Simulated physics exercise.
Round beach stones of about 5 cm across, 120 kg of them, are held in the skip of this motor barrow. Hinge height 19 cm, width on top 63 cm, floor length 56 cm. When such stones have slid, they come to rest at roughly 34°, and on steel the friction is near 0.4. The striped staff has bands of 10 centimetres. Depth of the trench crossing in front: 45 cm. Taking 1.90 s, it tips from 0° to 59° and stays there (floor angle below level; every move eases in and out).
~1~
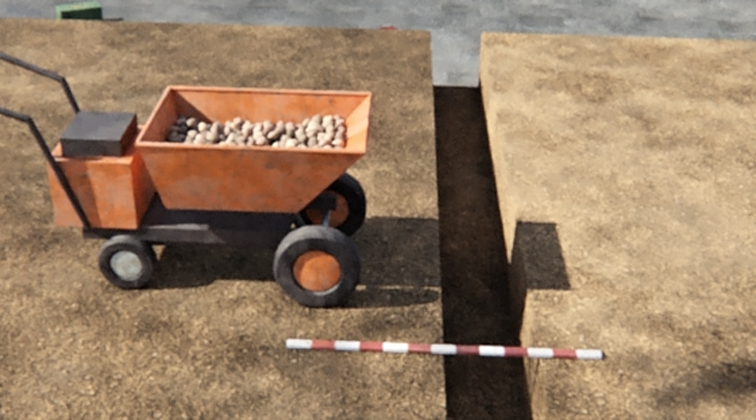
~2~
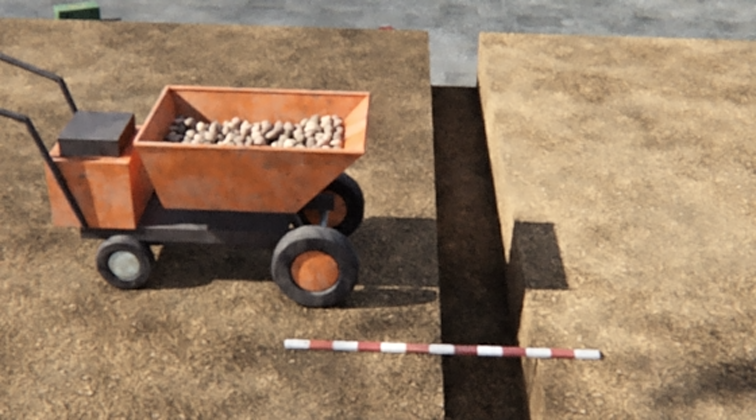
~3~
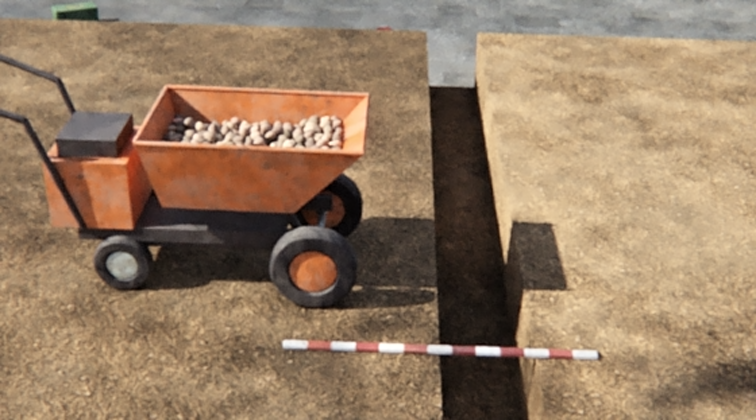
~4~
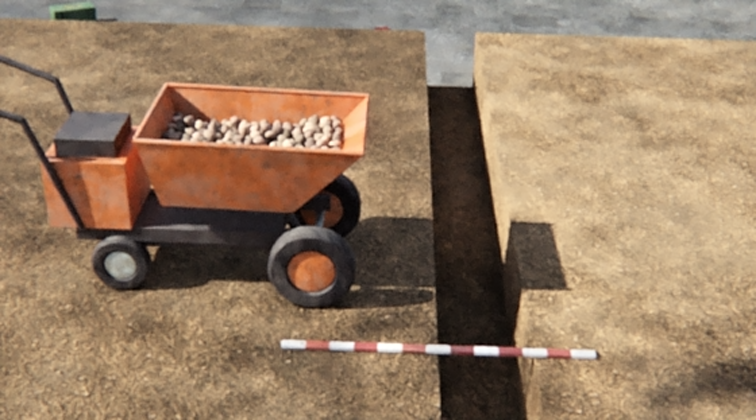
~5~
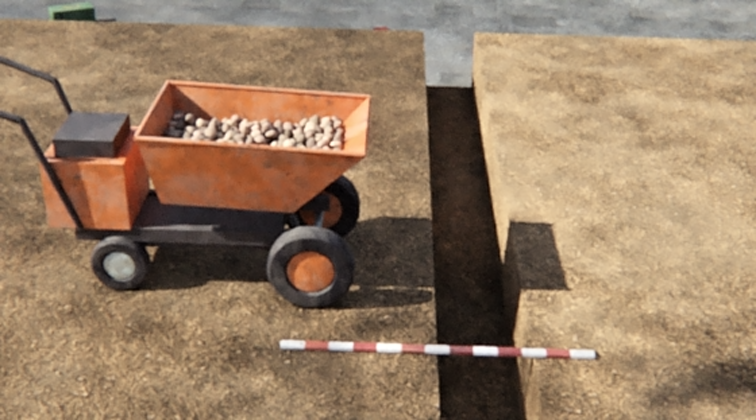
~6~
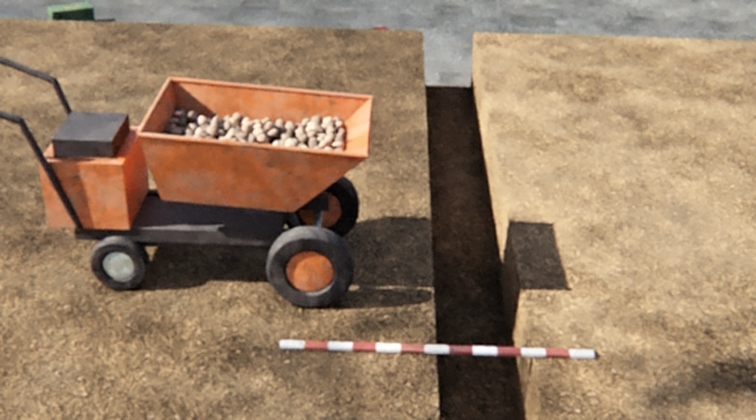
An orange motor barrow with black handles, heaped with pale round stones, stands on brown earth at the left, seen from above and to the side. To its right a dark, narrow trench runs between the soil banks, with a red-and-white striped staff lying across it and grey paving behind. The view drifts very slightly, then the skip slowly tilts a little, its rear edge rising toward the trench side.
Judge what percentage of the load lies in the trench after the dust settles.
About 95 %.
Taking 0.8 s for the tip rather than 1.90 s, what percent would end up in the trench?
Near 75 per cent.
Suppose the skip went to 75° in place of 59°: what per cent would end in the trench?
In that case some 95 per cent.
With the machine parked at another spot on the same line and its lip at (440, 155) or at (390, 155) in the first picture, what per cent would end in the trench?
Around 30% for the first place and 75% for the second.
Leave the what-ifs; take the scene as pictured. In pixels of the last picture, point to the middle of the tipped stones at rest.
(479, 340).
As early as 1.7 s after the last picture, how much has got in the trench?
By that point it's something like 30 in a hundred.
Then, 1.1 s after the last picture the floor is at 50°, 100 % in the skip; the foremost stones are at (432, 203).
Then, 1.7 s after the last picture the floor is at 59°, 70 % in the skip, 29 % in the trench; the foremost stones are at (519, 290).
Then, 2.0 s after the last picture the floor is at 59°, 40 % in the skip, 55 % in the trench, 5 % past the trench; the foremost stones are at (582, 276).
Then, 4.0 s after the last picture the floor is at 59°, 0 % in the skip, 95 % in the trench, 5 % past the trench; the foremost stones are at (605, 276).
